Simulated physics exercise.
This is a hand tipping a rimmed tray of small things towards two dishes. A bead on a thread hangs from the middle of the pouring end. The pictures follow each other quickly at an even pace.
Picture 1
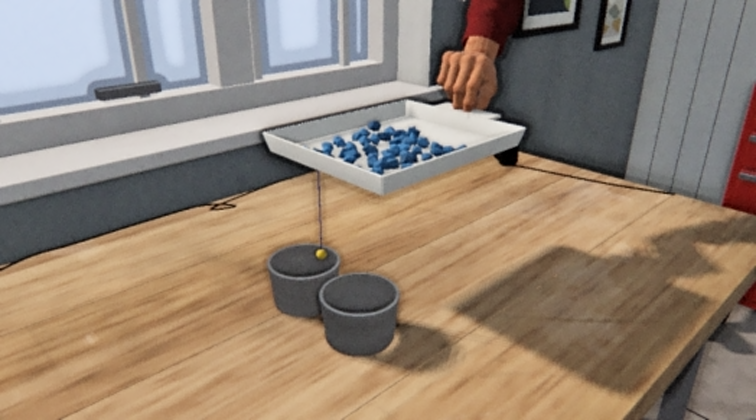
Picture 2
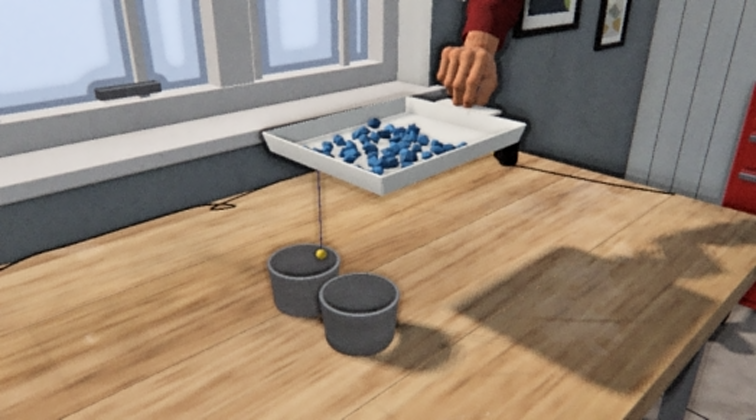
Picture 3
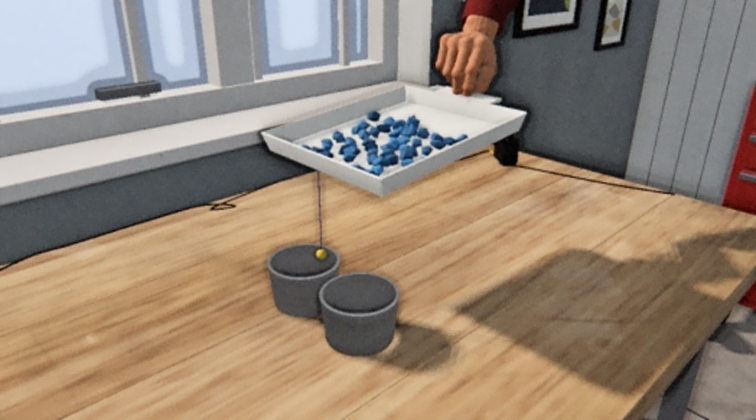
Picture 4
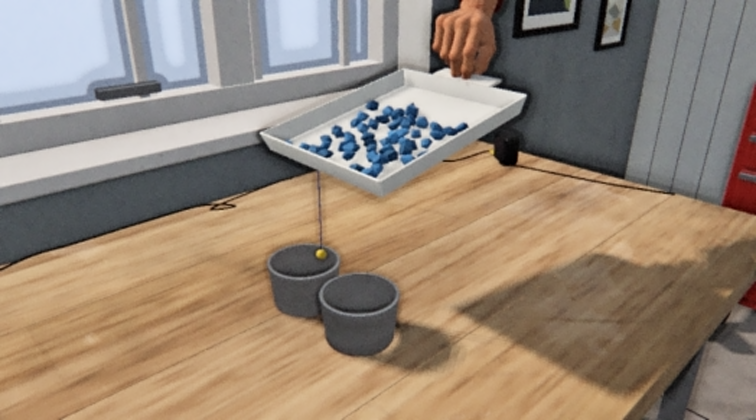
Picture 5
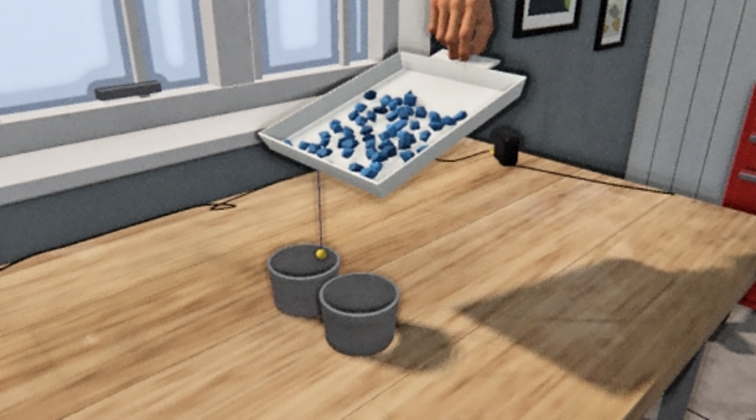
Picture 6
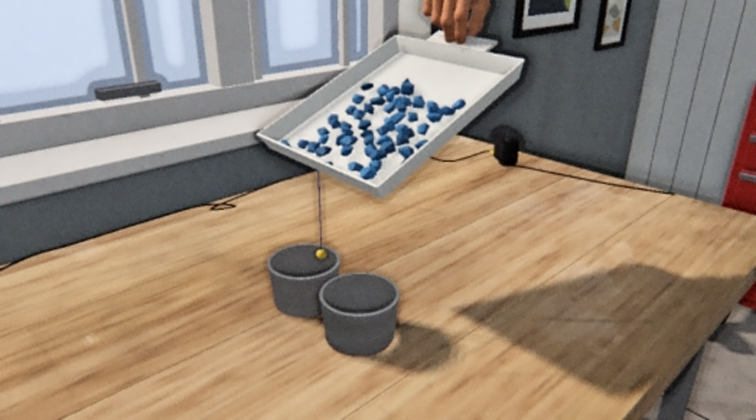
A hand raises one end of a white tray of blue stones above two dishes.
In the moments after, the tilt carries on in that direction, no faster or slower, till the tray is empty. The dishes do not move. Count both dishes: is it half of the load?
The two hold less than half of the load.
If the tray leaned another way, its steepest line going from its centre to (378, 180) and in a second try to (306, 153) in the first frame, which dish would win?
At the first place right, at the second the left one.
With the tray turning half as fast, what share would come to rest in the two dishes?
Roughly 20 in a hundred.
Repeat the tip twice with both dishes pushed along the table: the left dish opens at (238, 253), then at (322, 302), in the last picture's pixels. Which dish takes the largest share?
In turn: The right one; the left-hand dish.
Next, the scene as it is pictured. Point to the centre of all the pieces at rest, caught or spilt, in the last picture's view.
Close to (257, 359).
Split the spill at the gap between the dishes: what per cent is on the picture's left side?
Close to 90 per cent.
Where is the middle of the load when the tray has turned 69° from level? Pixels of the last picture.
At about (333, 152).
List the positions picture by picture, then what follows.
Corners of the pouring end at (270, 133) and (382, 174), level; middle of the load at (386, 153), aquarium stones; left dish at (276, 289); right dish at (331, 325); bead on its thread at (322, 254), in the first frame.
Corners of the pouring end at (270, 133) and (382, 174), level; middle of the load at (386, 152), in the second frame.
Corners of the pouring end at (269, 132) and (381, 175), tipped barely, level across its low end; middle of the load at (386, 148), in the third frame.
Corners of the pouring end at (267, 132) and (379, 177), tipped a little, level across its low end; middle of the load at (385, 142), in the fourth frame.
Corners of the pouring end at (265, 132) and (378, 179), tipped clearly, level across its low end; middle of the load at (384, 136), in the fifth frame.
Corners of the pouring end at (264, 132) and (377, 181), tipped clearly, level across its low end; middle of the load at (382, 130); left dish at (276, 289); right dish at (331, 325), in the sixth frame.
Soon, tray tipped steeply; nearly all on the tray; a stray few in the air.
A while on, tray tipped past a quarter turn; about a quarter on the tray; a small part in the right dish; a stray few in the left dish; about a quarter outside both; about a third in the air.
Towards the end, tray tipped past a quarter turn; a small part in the right dish; a stray few in the left dish; most outside both.
Finally, tray tipped past a quarter turn; a small part in the right dish; a stray few in the left dish; most outside both.
